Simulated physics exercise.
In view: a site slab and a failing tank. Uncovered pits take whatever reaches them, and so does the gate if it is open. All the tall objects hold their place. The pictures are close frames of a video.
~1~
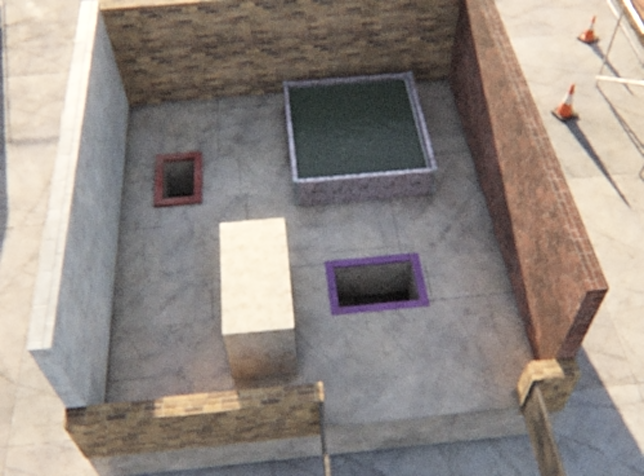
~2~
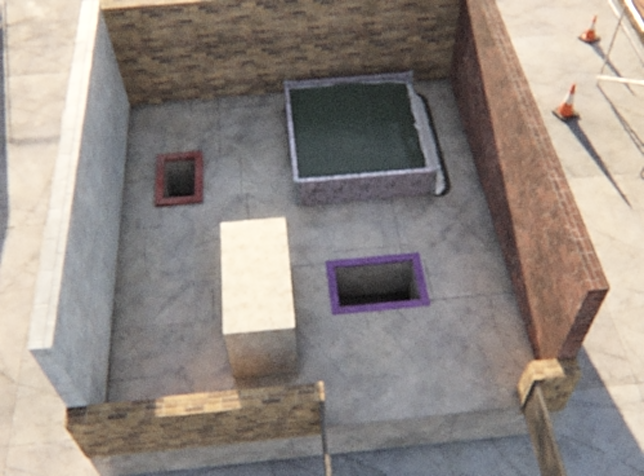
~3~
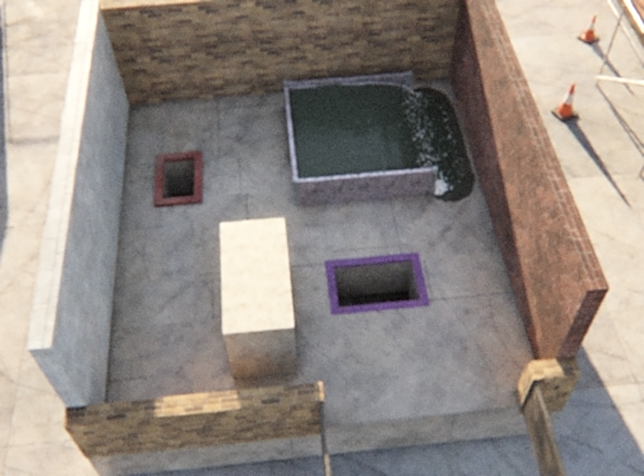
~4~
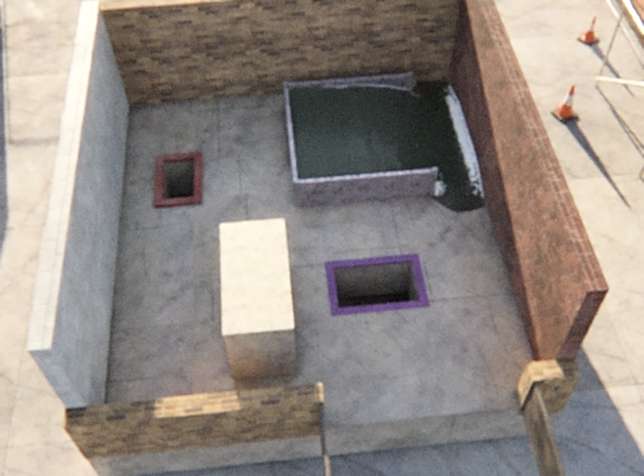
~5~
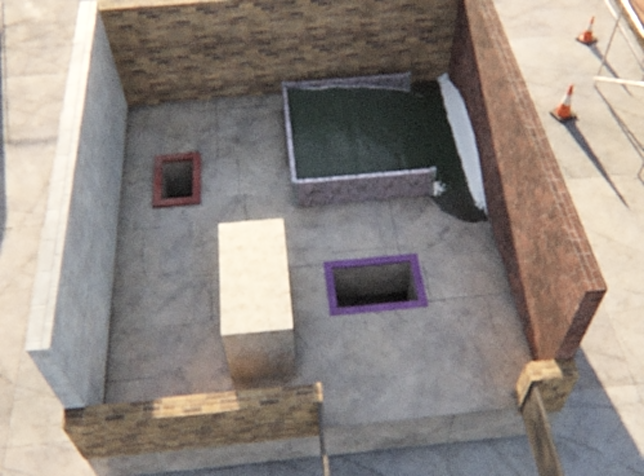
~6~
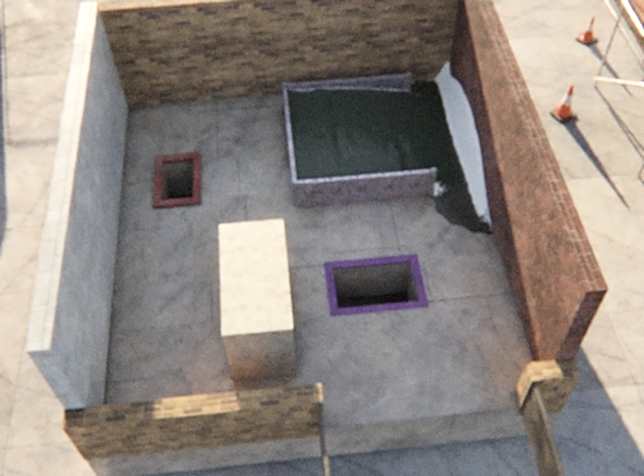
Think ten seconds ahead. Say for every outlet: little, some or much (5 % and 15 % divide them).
In the end: The gate takes more than 15 %; the purple pit takes from 5 to 15 %; the red pit takes less than 5 %.
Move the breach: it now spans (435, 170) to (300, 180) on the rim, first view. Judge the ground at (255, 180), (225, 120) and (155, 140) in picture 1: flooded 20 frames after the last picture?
As listed: Free of water, free of water, clear.
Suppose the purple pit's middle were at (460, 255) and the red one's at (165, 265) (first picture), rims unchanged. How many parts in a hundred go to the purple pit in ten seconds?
In per cent: Purple 40.
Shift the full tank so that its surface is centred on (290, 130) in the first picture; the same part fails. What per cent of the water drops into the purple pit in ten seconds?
Roughly, in per cent: Purple 15.
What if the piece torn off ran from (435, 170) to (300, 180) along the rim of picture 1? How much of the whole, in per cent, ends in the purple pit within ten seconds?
In per cent: Purple 45.
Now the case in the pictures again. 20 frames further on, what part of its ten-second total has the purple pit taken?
I make it 35 per cent.
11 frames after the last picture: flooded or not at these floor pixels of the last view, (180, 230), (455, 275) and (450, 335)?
One after the other: Free of water, awash, under water.
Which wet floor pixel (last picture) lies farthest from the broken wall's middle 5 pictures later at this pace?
Around (509, 295).
A moment on, water covers 15 % of the floor; the gate 0 %, the purple pit 0 %, the red pit 0 %.
Next, water covers 30 % of the floor; the gate 0 %, the purple pit 1 %, the red pit 0 %.
Then, water covers 40 % of the floor; the gate 6 %, the purple pit 3 %, the red pit 0 %.
Later, water covers 50 % of the floor; the gate 15 %, the purple pit 6 %, the red pit 0 %.
In the end, water covers 70 % of the floor; the gate 24 %, the purple pit 9 %, the red pit 0 %.
